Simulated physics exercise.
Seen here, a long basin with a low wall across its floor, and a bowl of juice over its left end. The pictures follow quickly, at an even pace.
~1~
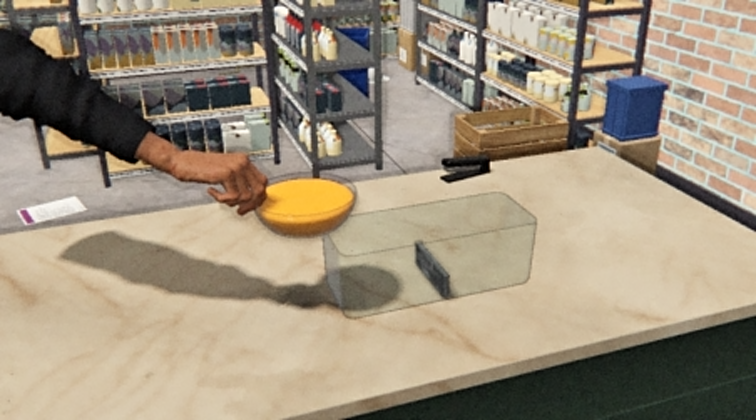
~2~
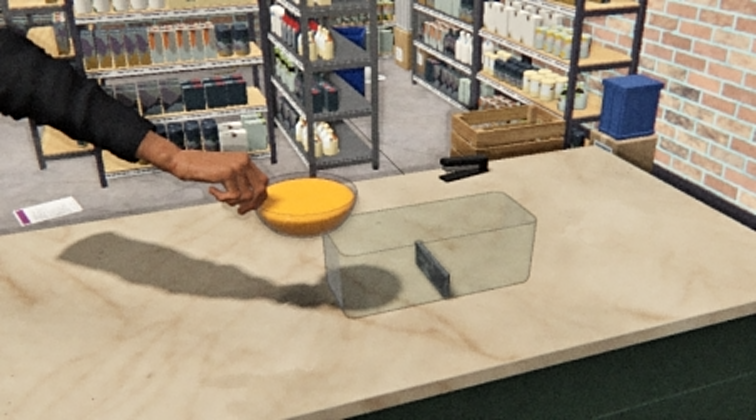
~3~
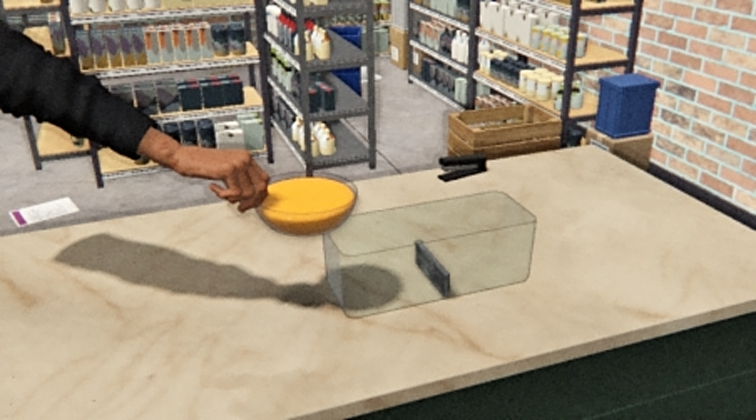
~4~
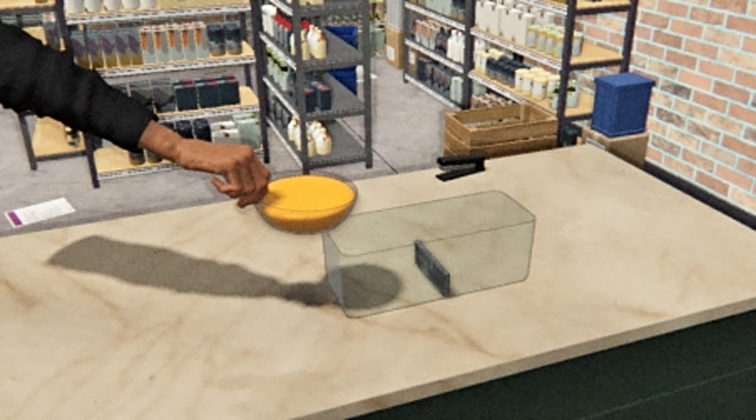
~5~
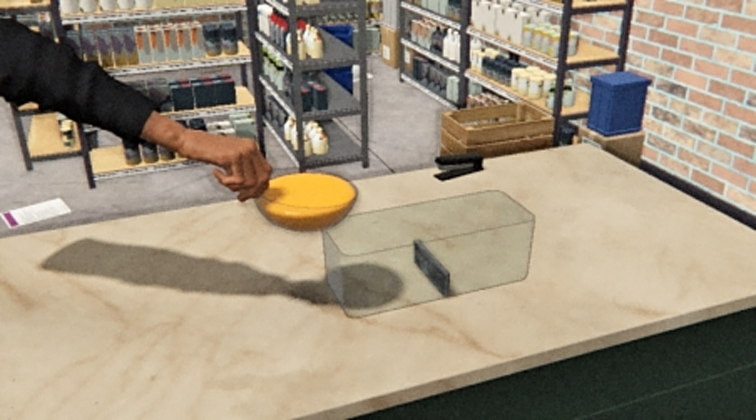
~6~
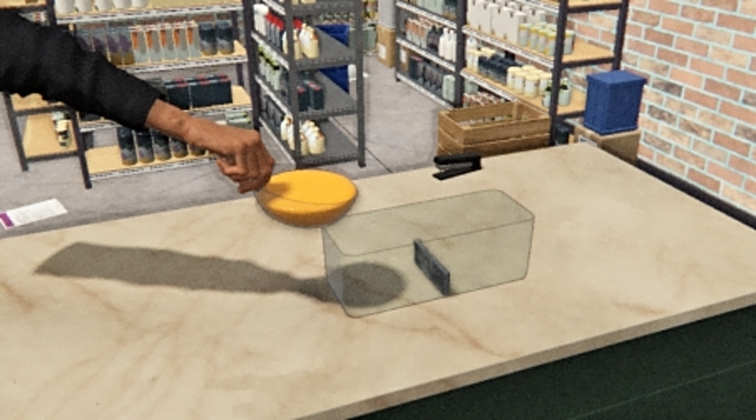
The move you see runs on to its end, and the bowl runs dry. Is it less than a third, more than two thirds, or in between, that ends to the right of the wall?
In the end not even a third is right of the wall.
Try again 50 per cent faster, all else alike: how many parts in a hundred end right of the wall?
Close to 10 per cent.
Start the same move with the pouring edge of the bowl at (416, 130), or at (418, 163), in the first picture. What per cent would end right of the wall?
The first gives 95 %, the second 95 %.
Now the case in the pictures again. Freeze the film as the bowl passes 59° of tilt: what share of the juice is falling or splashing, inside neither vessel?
Some 35 per cent.
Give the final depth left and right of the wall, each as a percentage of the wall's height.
The left part 70 per cent, the right part 0.
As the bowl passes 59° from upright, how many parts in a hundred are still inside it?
Close to 35 per cent.
A moment on, the bowl is tipped part way and 37 per cent is still to pour, 25 is left of the wall and 0 right of it.
Next, the bowl is tipped on its side and 2 per cent is still to pour, 88 is left of the wall and 3 right of it.
Then the bowl is tipped on its side and 0 per cent is still to pour, 95 is left of the wall and 5 right of it.
Later the bowl is tipped on its side and 0 per cent is still to pour, 94 is left of the wall and 5 right of it.
At rest 94 per cent lies left of the wall, 5 right of it and 1 outside.
